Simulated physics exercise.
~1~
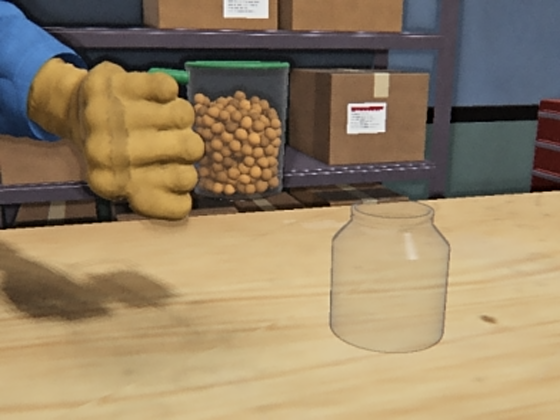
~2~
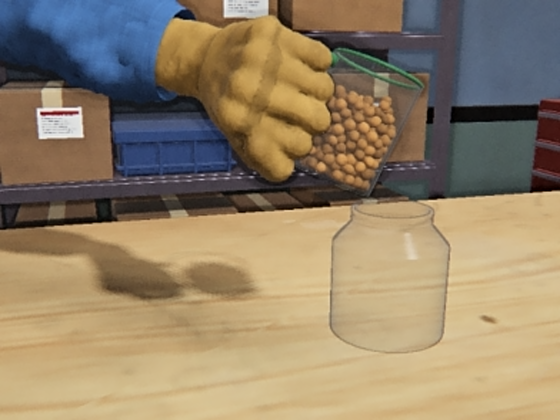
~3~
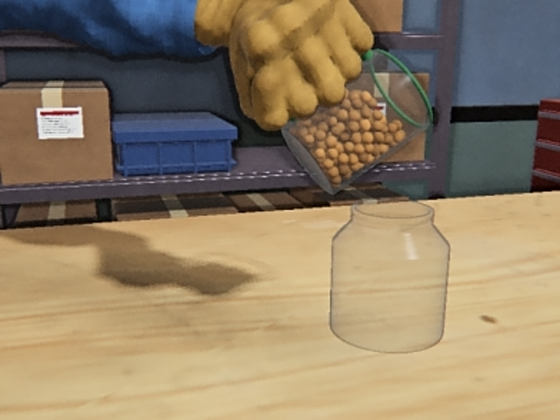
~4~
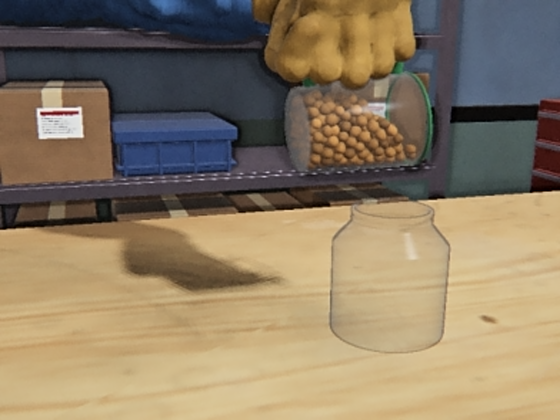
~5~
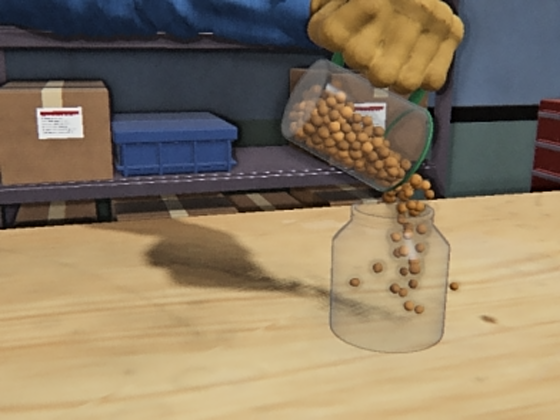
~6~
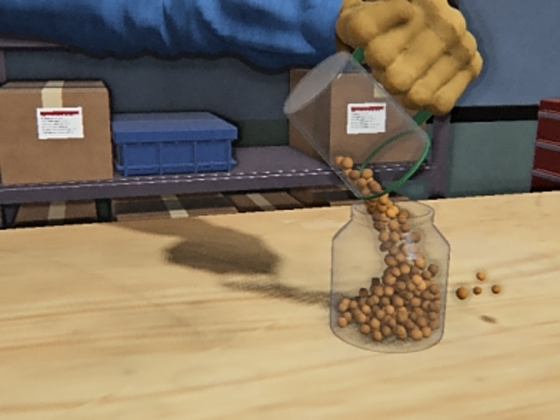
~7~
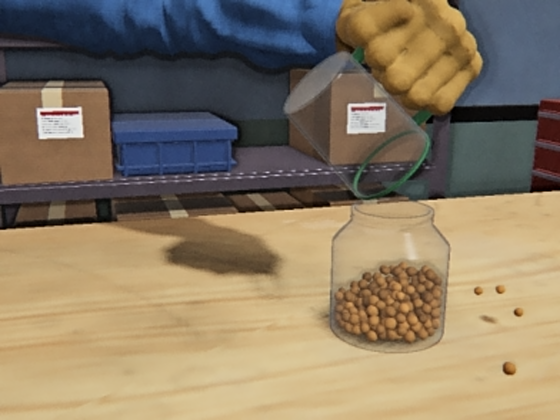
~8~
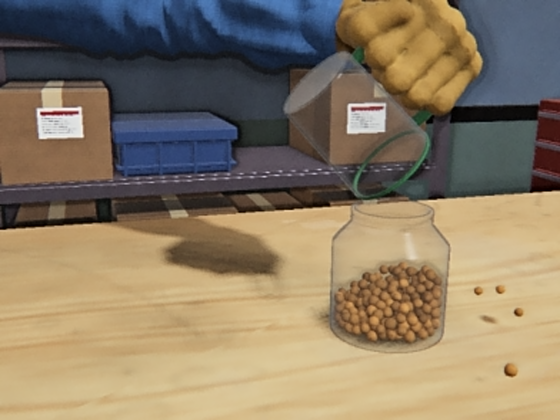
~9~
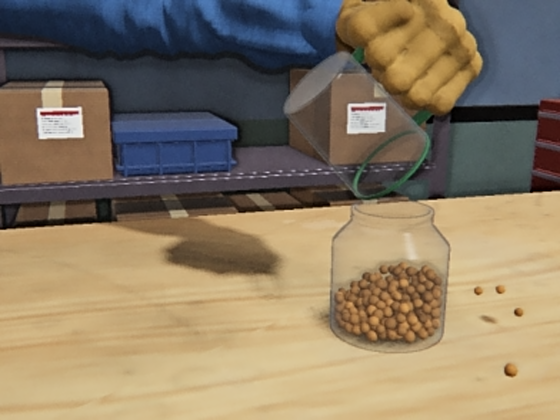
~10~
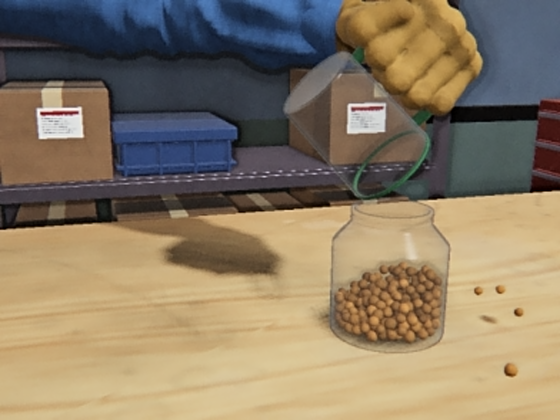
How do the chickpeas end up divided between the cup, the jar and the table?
Most of them end up in the jar. The cup is left looking empty, and only a few chickpeas lie on the table to the right of the jar.
